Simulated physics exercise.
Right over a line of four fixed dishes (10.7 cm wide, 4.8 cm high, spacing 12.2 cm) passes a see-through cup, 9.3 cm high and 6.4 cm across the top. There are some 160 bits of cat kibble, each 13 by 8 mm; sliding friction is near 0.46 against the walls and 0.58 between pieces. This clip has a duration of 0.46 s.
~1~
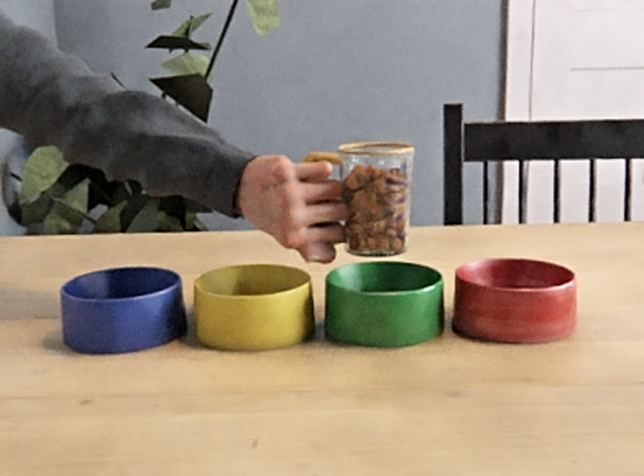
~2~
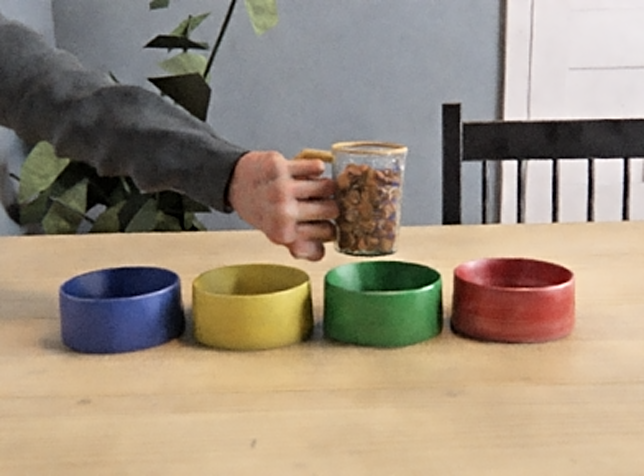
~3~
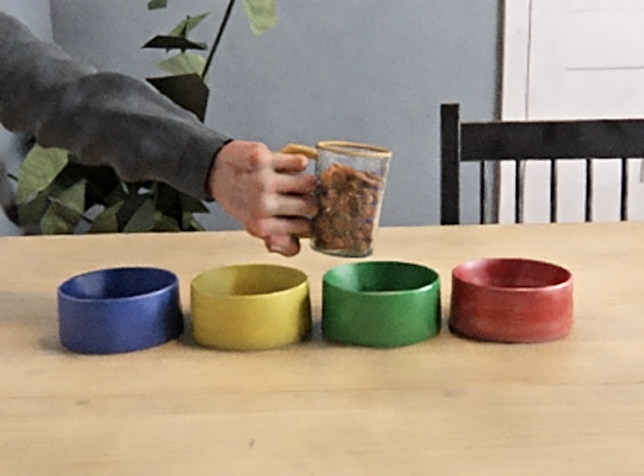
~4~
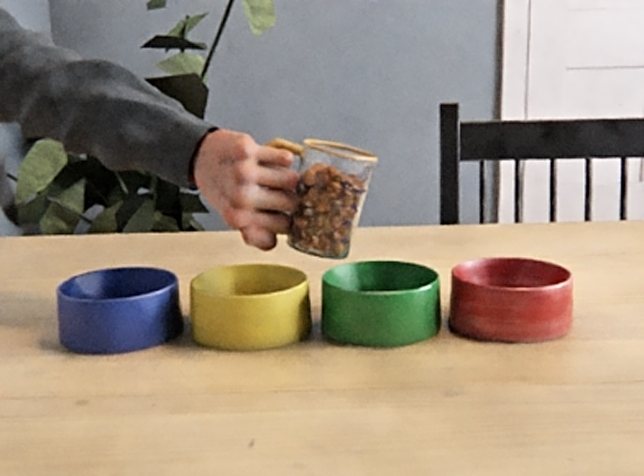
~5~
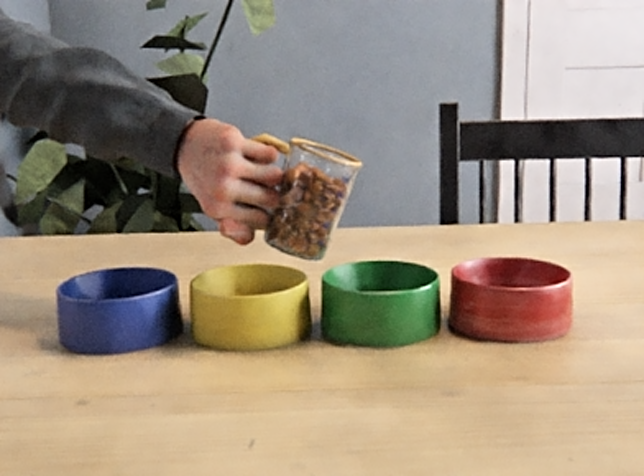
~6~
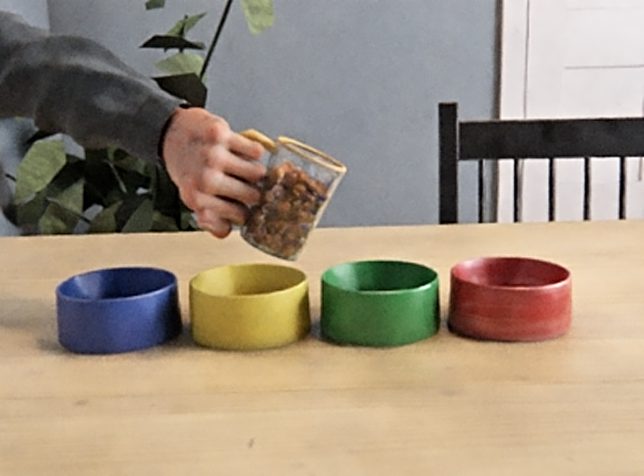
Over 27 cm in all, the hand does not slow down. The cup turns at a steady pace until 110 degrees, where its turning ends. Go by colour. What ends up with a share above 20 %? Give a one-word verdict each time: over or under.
Red dish: It will keep a fifth or less. Blue dish: It will keep more than a fifth. Green dish: It will keep a fifth or less. Yellow dish: It will keep a fifth or less. Counter: It will keep a fifth or less.
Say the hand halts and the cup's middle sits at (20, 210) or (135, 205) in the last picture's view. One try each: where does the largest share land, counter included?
On the first run most goes to blue, and on the second to yellow.
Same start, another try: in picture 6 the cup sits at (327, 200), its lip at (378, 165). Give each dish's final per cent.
Dish by dish: Red 0 percent, blue 40 percent, green 0 percent, yellow 40 percent.
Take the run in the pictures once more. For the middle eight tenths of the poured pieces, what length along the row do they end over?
It spans roughly 5 centimetres along the row.
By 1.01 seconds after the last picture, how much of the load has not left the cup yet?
95 per cent.
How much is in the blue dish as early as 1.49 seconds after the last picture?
Around 30 in a hundred by then.
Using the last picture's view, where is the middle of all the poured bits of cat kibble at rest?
Est. centre at rest: (138, 312) px.
Then, 0.61 s after the last picture, tilt 66 degrees; cup holds 100 %.
Then, 1.01 s after the last picture, tilt 92 degrees; cup holds 95 %, blue 5 %.
Then, 1.49 s after the last picture, tilt 110 degrees; cup holds 70 %, blue 30 %.
In the end, red 0 %, blue 95 %, green 0 %, yellow 0 %, counter 0 %, cup 5 %.
